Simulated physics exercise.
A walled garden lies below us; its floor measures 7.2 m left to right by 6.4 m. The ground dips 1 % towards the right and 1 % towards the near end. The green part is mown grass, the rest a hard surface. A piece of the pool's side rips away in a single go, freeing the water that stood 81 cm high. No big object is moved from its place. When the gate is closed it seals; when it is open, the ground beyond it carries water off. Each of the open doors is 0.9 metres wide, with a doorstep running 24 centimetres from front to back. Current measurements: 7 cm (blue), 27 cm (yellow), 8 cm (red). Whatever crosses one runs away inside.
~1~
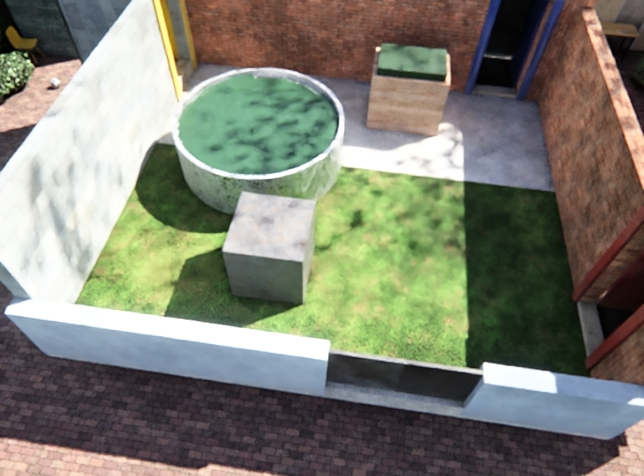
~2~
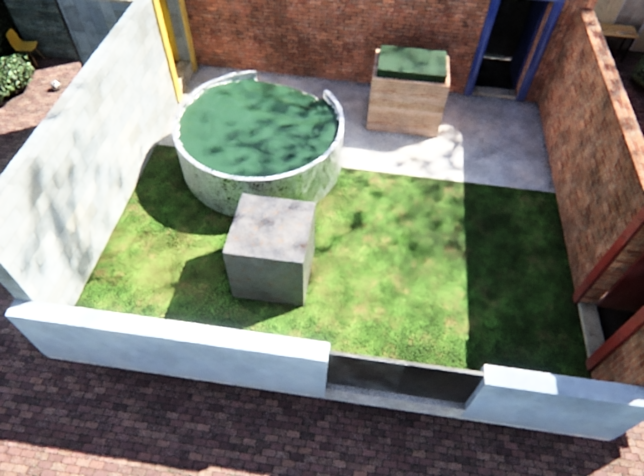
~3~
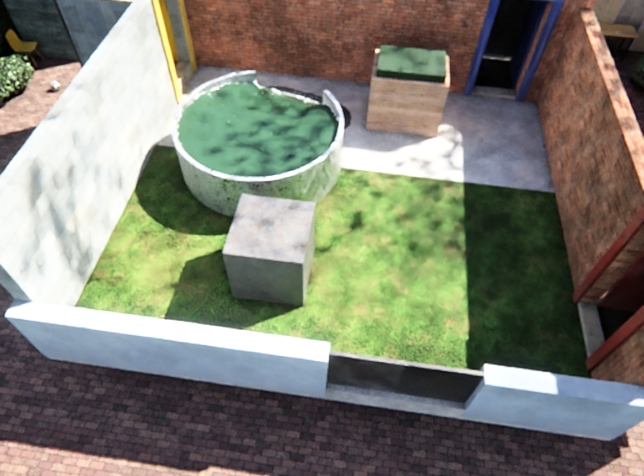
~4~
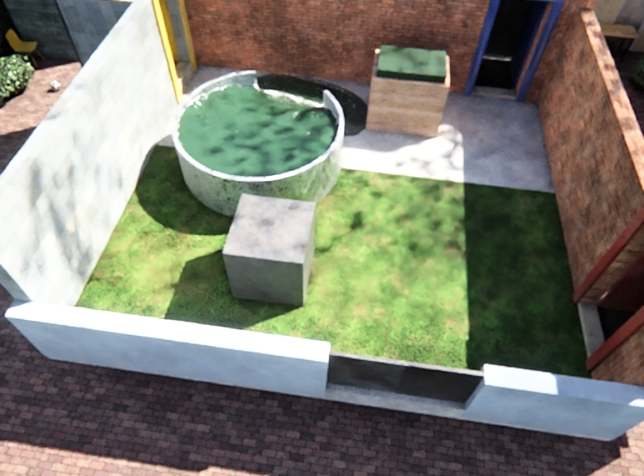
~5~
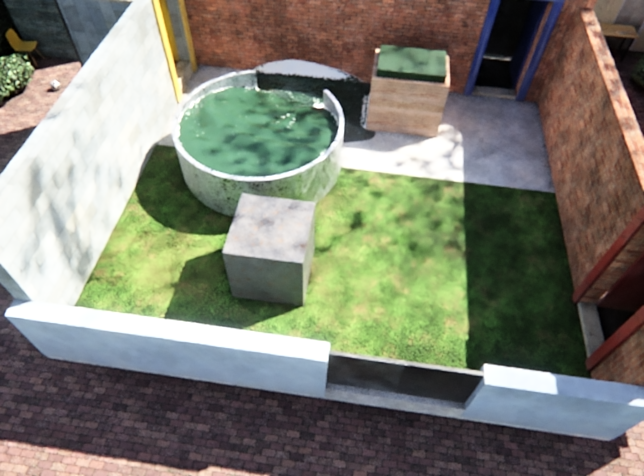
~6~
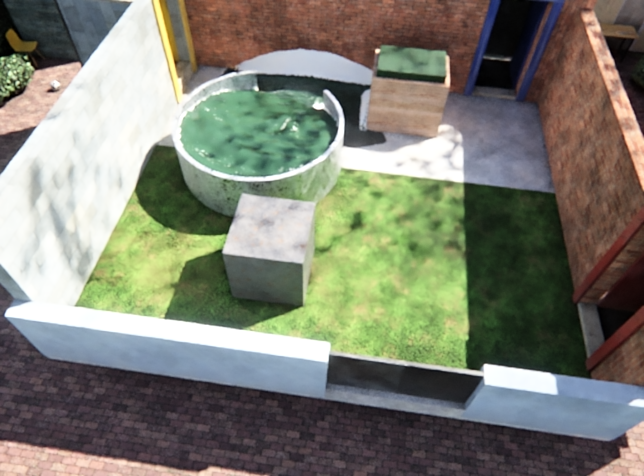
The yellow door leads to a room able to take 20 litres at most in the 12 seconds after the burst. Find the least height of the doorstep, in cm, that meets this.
The doorstep would need to be roughly 29 cm high.
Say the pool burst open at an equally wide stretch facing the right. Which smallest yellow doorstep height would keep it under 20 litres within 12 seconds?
Roughly 7.0 cm.
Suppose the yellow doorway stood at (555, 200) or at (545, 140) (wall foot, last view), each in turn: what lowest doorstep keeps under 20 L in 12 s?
About 6.0 cm for the first and 25 cm for the second.
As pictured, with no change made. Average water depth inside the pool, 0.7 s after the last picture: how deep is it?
About 57 centimetres.
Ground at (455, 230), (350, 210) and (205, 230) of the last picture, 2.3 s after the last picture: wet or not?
Untouched; soaked; untouched.
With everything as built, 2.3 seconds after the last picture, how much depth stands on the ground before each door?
Depths in cm: Blue 13, yellow 31, red 0.
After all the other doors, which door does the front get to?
Last of all is the red door.
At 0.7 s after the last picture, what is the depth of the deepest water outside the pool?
Up to some 57 centimetres, I'd say.
Then, 0.7 s after the last picture water covers 15 % of the floor, deepest (57 cm) near (313, 80); 14 cm at the yellow door, 0 litres in over its 27 cm doorstep.
Then, 2.3 s after the last picture water covers 40 % of the floor, deepest (42 cm) near (521, 103); 31 cm at the yellow door, 23 litres in over its 27 cm doorstep.
Then, 11.3 s after the last picture water covers 100 % of the floor, deepest (16 cm) near (571, 407); 8 cm at the yellow door, 32 litres in over its 27 cm doorstep.
At the yellow door as built, the water peaked near 34 cm, 1.9 s after the last picture.
Run again over the same 12 s with other heights there, 59 litres in over 24 cm, 9 litres over 32.5 cm. The limit of 20 litres is kept from about 29 cm up.
